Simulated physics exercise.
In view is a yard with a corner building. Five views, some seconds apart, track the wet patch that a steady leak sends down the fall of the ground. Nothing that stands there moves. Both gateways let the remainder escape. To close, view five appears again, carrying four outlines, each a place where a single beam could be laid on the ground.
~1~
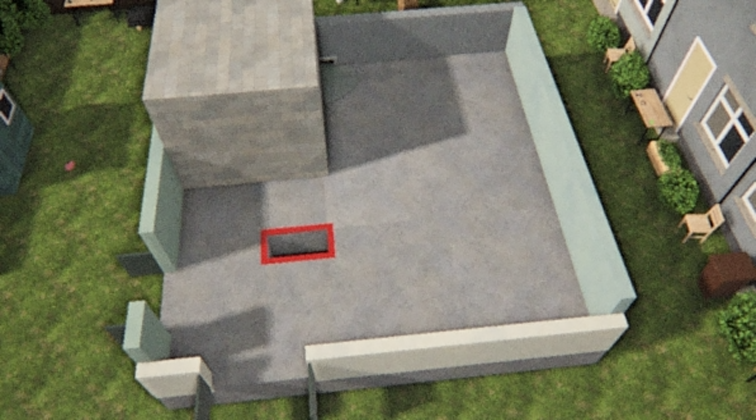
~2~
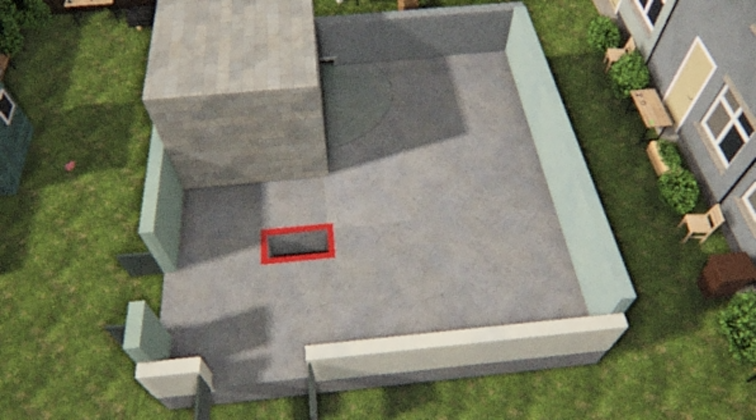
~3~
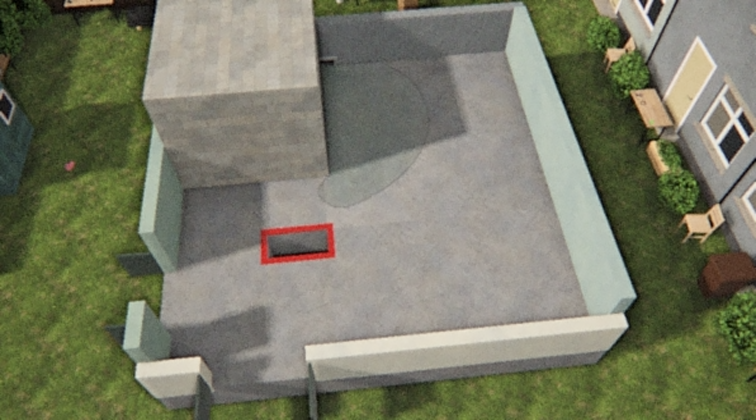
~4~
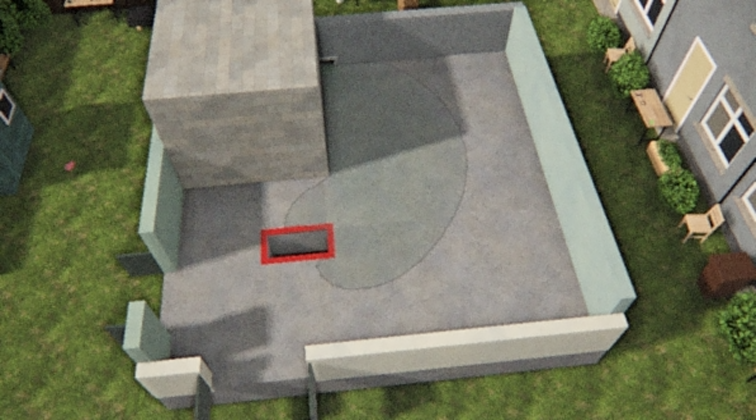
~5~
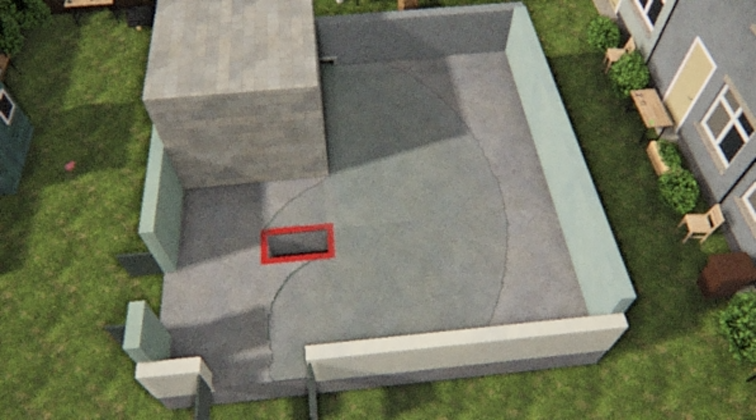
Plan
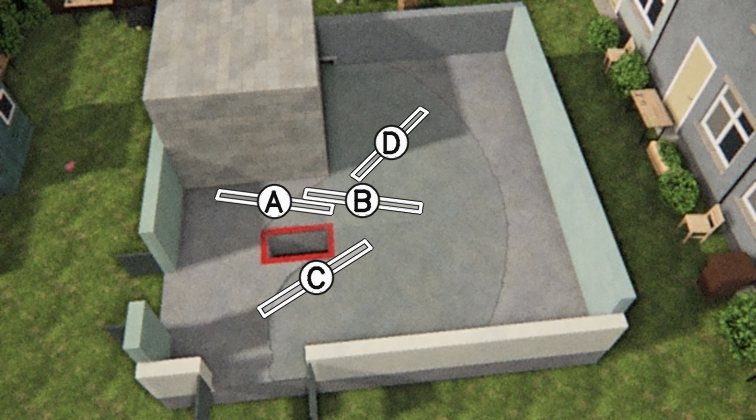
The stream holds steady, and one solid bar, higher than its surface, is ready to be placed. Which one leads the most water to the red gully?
The best position is D.
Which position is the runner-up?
Here it is position C.
On the marked copy, A from (218, 194) to (331, 209); B from (305, 193) to (420, 207); C from (261, 312) to (367, 244); D from (355, 177) to (423, 110).
Choosing A, about 8 % of the stream goes into the red gully, about 89 % out by the gates.
Choosing B, about 3 % of the stream goes into the red gully, about 96 % out by the gates.
Choosing C, about 26 % of the stream goes into the red gully, about 71 % out by the gates.
Choosing D, about 38 % of the stream goes into the red gully, about 56 % out by the gates.
